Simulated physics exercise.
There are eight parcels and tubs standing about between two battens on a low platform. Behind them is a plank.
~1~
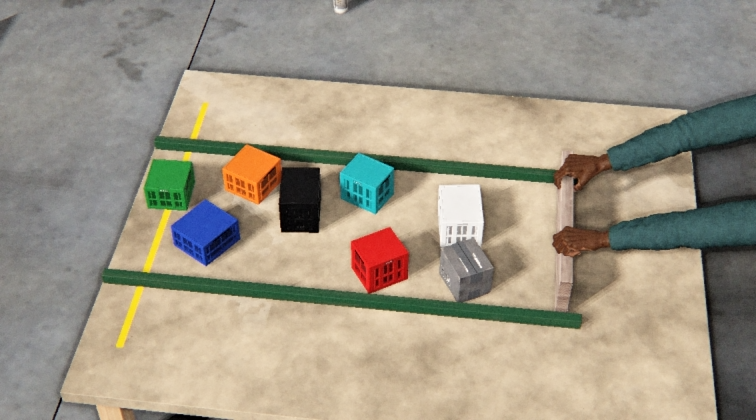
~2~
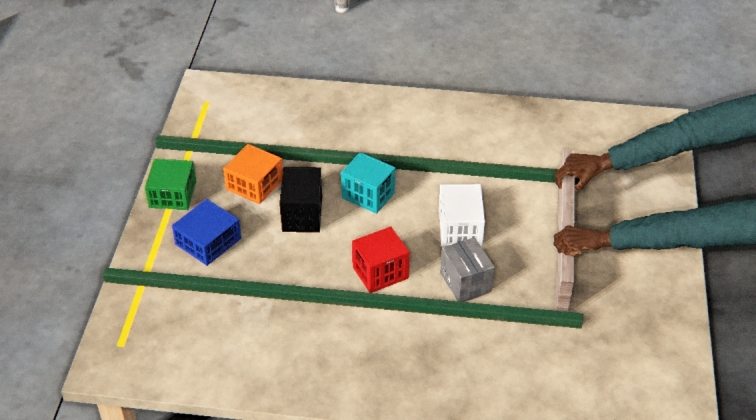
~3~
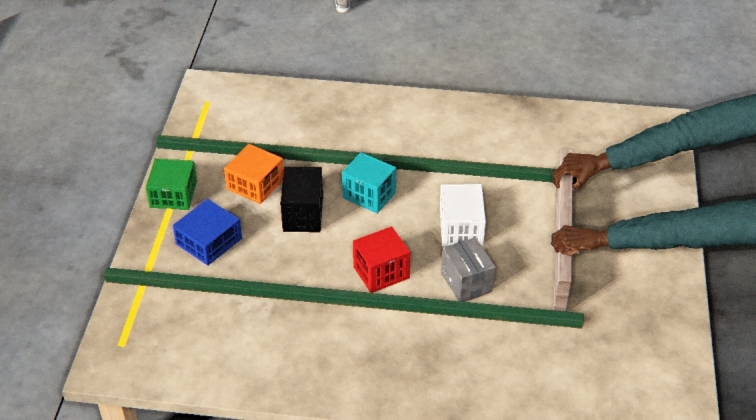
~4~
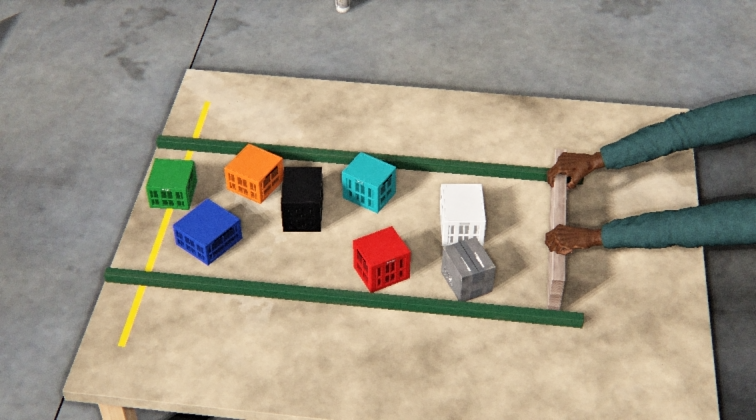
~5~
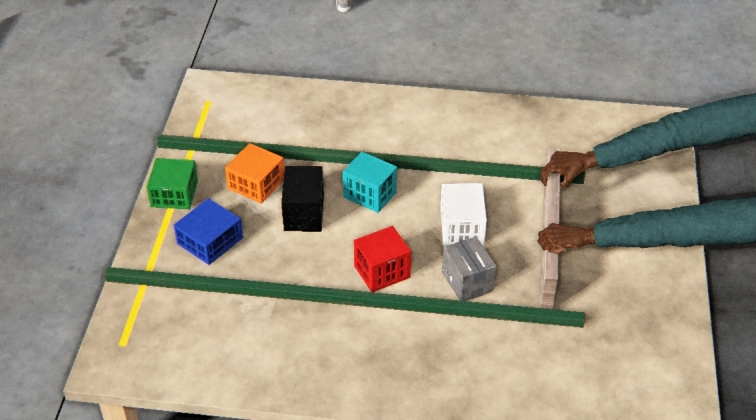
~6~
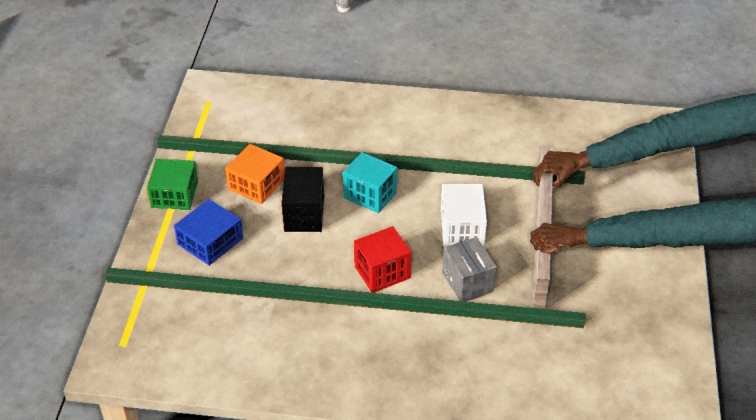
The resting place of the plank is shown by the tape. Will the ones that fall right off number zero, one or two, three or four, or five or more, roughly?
They will number five or more.
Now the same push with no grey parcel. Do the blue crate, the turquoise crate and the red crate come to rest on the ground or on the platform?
So the blue crate falls off, the turquoise crate remains, the red crate remains.
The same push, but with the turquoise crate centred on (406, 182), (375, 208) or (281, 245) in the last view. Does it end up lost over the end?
Results in order: Not lost; over the edge; over the edge.
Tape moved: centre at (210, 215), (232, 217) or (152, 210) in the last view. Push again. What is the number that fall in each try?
Try by try, 2, 0 and 5.
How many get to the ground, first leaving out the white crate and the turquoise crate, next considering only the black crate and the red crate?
Taking the two tries in turn, it comes to 3 and 3.
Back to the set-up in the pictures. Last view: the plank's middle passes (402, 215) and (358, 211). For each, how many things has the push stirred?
At the first point the count is 4, at the second it's 5.
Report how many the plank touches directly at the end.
3 of them.
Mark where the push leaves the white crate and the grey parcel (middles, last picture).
Close to (152, 189); the other close to (138, 233).
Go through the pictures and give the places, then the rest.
Green crate (170, 185); blue crate (206, 233); orange crate (253, 175); plank (564, 231); tape (167, 212), in the first picture.
Blue crate (207, 232); grey parcel (467, 270), in the second picture.
Orange crate (255, 174); red crate (381, 260), in the third picture.
Green crate (172, 184); plank (557, 229), in the fourth picture.
Blue crate (209, 231); white crate (463, 215), in the fifth picture.
Green crate (173, 184); blue crate (209, 232); orange crate (256, 174); plank (543, 227); tape (170, 211), in the sixth picture.
A little later, none off yet; green crate at rest near (173, 184); blue crate at rest near (209, 232); orange crate at rest near (256, 174).
Next, none off yet; green crate at rest near (173, 184); blue crate shifted a little near (183, 231); orange crate shifted about its own width near (224, 163).
When it is over, the number that fall off is five or more; down, red crate, black crate, orange crate, blue crate and green crate.
